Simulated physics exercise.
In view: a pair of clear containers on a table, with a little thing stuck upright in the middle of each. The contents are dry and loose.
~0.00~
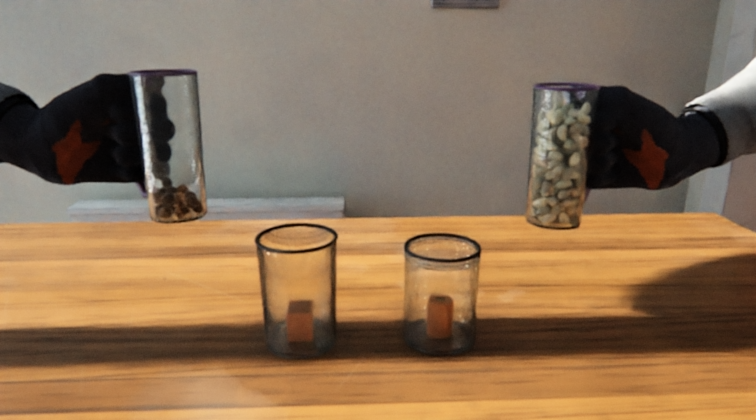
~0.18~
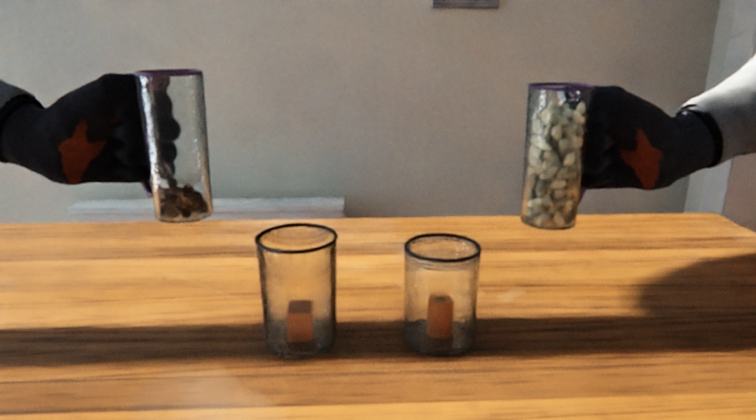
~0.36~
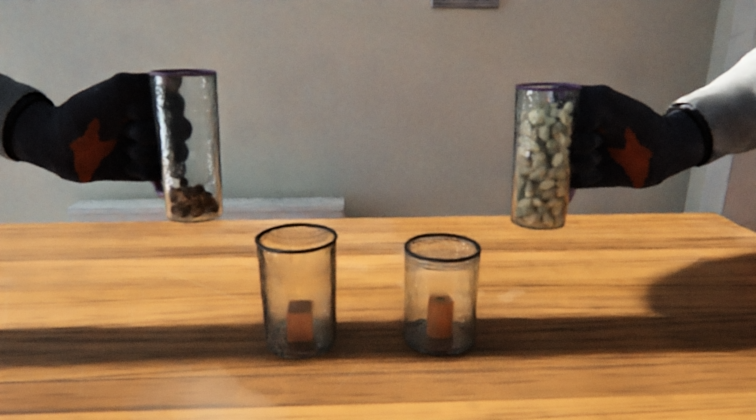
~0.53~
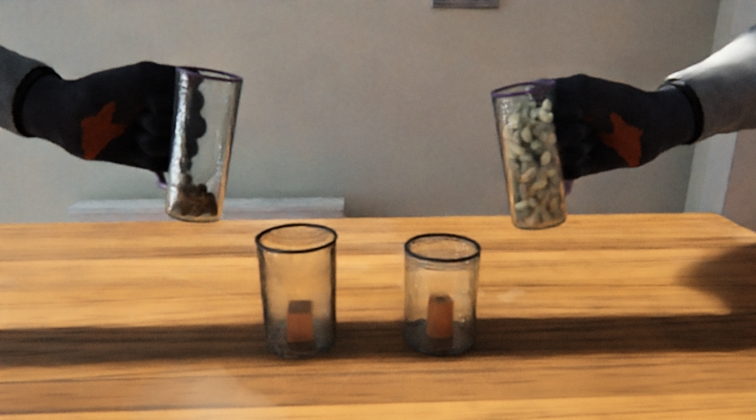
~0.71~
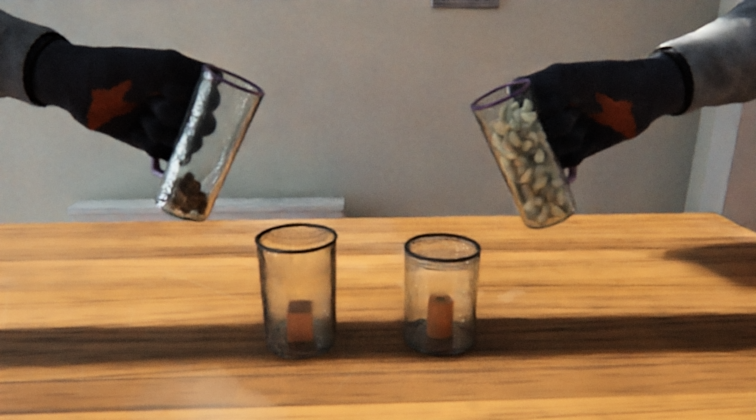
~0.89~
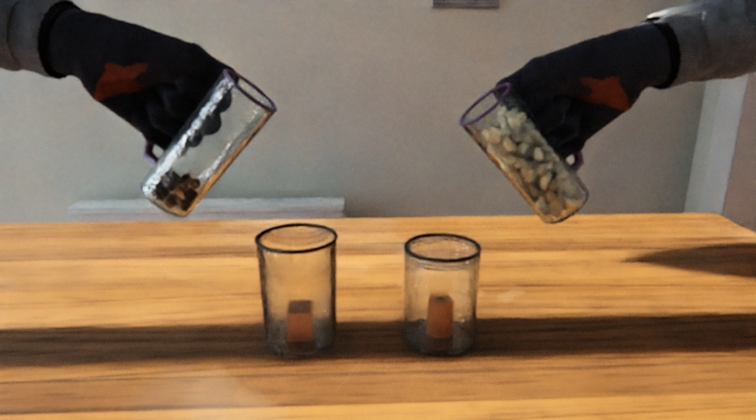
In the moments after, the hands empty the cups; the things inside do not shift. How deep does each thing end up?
The left object still sticks out and the right object gets buried.
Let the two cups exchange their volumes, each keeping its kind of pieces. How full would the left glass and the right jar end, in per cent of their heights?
Near 60 on the left, 20 on the right.
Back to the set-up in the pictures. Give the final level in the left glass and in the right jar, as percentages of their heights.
Left: 20 %. Right: 70 %.
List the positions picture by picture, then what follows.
Small block in the left glass near (301, 322), a quarter of its height or less; left cup near (172, 146), nearly empty of chocolate balls; small roll in the right jar near (440, 315), reaching about a third of the way up; right cup near (559, 156), nearly full of white beans, in the first frame.
Left cup near (177, 146), upright; right cup near (554, 156), upright, in the second frame.
Left cup near (190, 146), upright; right cup near (543, 156), upright, in the third frame.
Left cup near (202, 146), tipped 12°; right cup near (531, 156), tipped 12°, in the fourth frame.
Left cup near (207, 146), tipped 26°; right cup near (526, 156), tipped 26°, in the fifth frame.
Small block in the left glass near (301, 322); left cup near (207, 146), tipped 41°; small roll in the right jar near (440, 315); right cup near (526, 156), tipped 41°, in the sixth frame.
After 1.40 s, left glass empty, all of its cupful still in the cup; right jar empty, all of its cupful still in the cup.
After 1.86 s, left glass nearly empty, the bulk of its cupful still in the cup; right jar nearly empty, the bulk of its cupful still in the cup.
After 2.24 s, left glass nearly empty, none of its cupful still in the cup; right jar half full, none of its cupful still in the cup, a few pieces on the table.
In the end (2.8 s), left glass nearly empty (surface near (300, 317)), nothing beside it; right jar three quarters full (surface near (441, 273)), a few pieces on the table; the left thing is still showing; the right thing is covered.
